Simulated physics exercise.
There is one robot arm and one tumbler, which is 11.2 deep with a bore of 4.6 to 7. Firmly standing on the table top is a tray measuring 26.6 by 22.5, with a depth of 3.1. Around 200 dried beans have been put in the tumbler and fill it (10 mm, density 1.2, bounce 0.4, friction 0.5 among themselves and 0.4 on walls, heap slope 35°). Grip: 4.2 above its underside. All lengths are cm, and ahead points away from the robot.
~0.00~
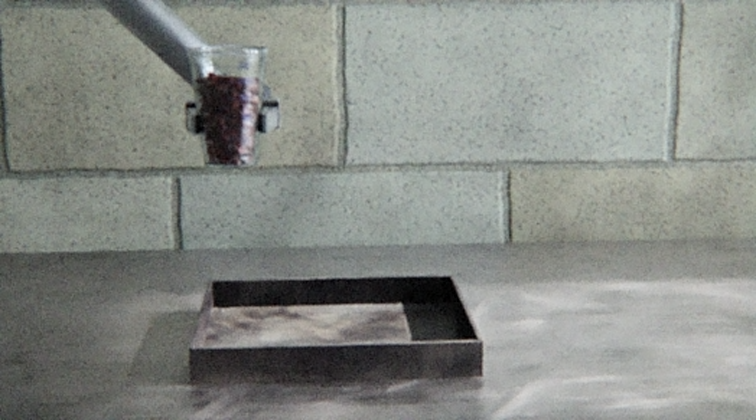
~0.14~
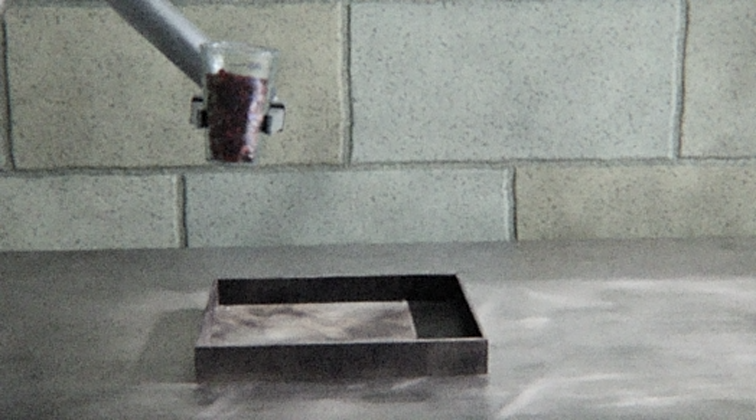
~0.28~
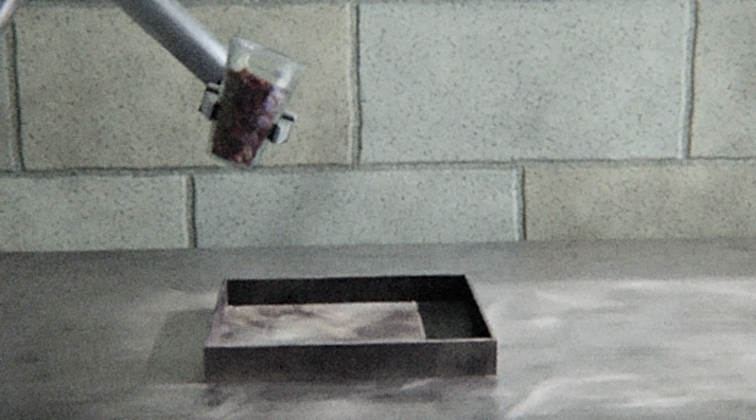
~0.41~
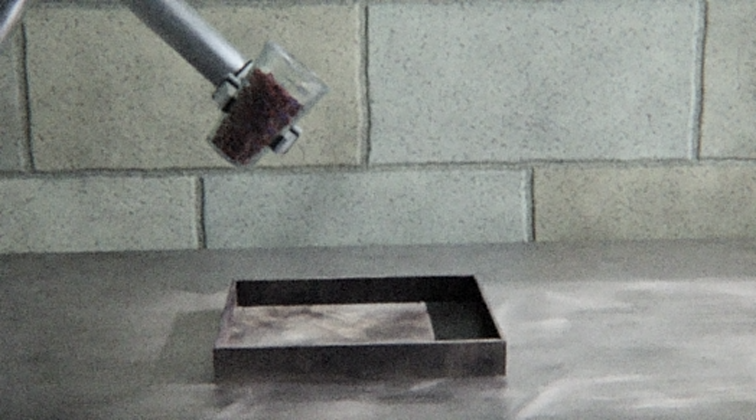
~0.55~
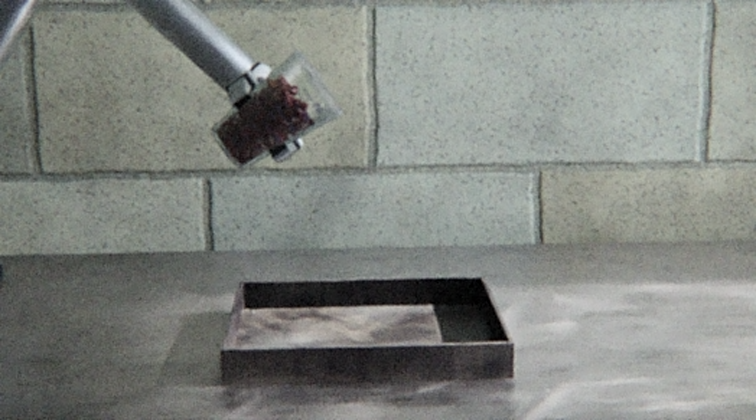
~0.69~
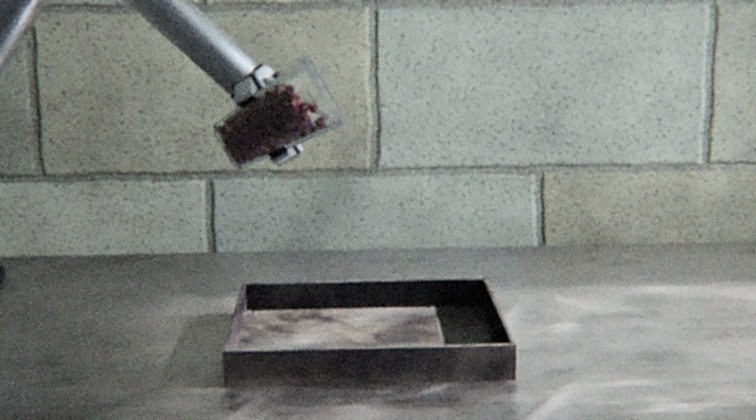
A grey tabletop stands before a wall of large pale green and tan blocks, seen from the front and slightly above. A grey robot arm reaches in from the upper left, gripping a clear tumbler of dark red beans above a shallow, dark rectangular tray. The arm tilts the tumbler steadily to the right, the beans shifting toward its rim, while the view drifts slightly left.
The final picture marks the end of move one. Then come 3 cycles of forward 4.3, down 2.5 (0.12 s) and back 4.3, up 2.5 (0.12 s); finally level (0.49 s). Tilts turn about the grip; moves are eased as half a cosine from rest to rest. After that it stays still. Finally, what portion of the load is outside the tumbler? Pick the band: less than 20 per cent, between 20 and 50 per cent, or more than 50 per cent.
The share is less than 20 per cent.
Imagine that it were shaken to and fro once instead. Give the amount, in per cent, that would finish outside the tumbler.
I'd expect close to 5 per cent then.
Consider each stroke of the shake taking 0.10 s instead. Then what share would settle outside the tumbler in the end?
About 15 per cent, then.
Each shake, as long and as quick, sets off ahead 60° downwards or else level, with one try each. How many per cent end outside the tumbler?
About 0 and 35 per cent.
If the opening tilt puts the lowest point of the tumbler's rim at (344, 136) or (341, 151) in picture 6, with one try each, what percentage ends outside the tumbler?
Near 30 and 60 in a hundred.
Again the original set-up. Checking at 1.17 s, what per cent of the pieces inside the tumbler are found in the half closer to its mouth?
Close to 45 in a hundred.
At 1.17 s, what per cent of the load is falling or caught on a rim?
That comes to about 2 per cent, more or less.
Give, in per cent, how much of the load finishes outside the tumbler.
10 per cent, give or take.
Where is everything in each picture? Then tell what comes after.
The first frame shows the tumbler middle at (229, 109), level; upper third of the load around (229, 89), from x 200 to 255, top at y 75; 199 in the tumbler.
The second frame shows the tumbler middle at (236, 107), tilted 6° forward; upper third of the load around (236, 86), from x 210 to 265, top at y 75.
The third frame shows the tumbler middle at (249, 108), tilted 21° forward; upper third of the load around (250, 89), from x 215 to 285, top at y 70.
The fourth frame shows the tumbler middle at (262, 112), tilted 40° forward; upper third of the load around (266, 94), from x 220 to 300, top at y 70.
The fifth frame shows the tumbler middle at (272, 116), tilted 55° forward; upper third of the load around (279, 102), from x 220 to 310, top at y 80.
The sixth frame shows the tumbler middle at (275, 119), tilted 61° forward; upper third of the load around (283, 106), from x 225 to 320, top at y 85; 199 in the tumbler.
After 1.17 s, tilted 61° forward, highest piece 26 above the table; 189 in the tumbler, 6 in the tray, 4 in flight or on a rim.
After 1.66 s, tilted 30° forward, highest piece 27 above the table; 180 in the tumbler, 17 in the tray, 2 on the table or floor.
After 2.10 s, level, highest piece 29 above the table; 180 in the tumbler, 17 in the tray, 2 on the table or floor.
After 3.15 s, level, highest piece 29 above the table; 180 in the tumbler, 17 in the tray, 2 on the table or floor.
In the end, 180 in the tumbler, 17 in the tray, 2 on the table or floor. That is 10 % outside the tumbler.
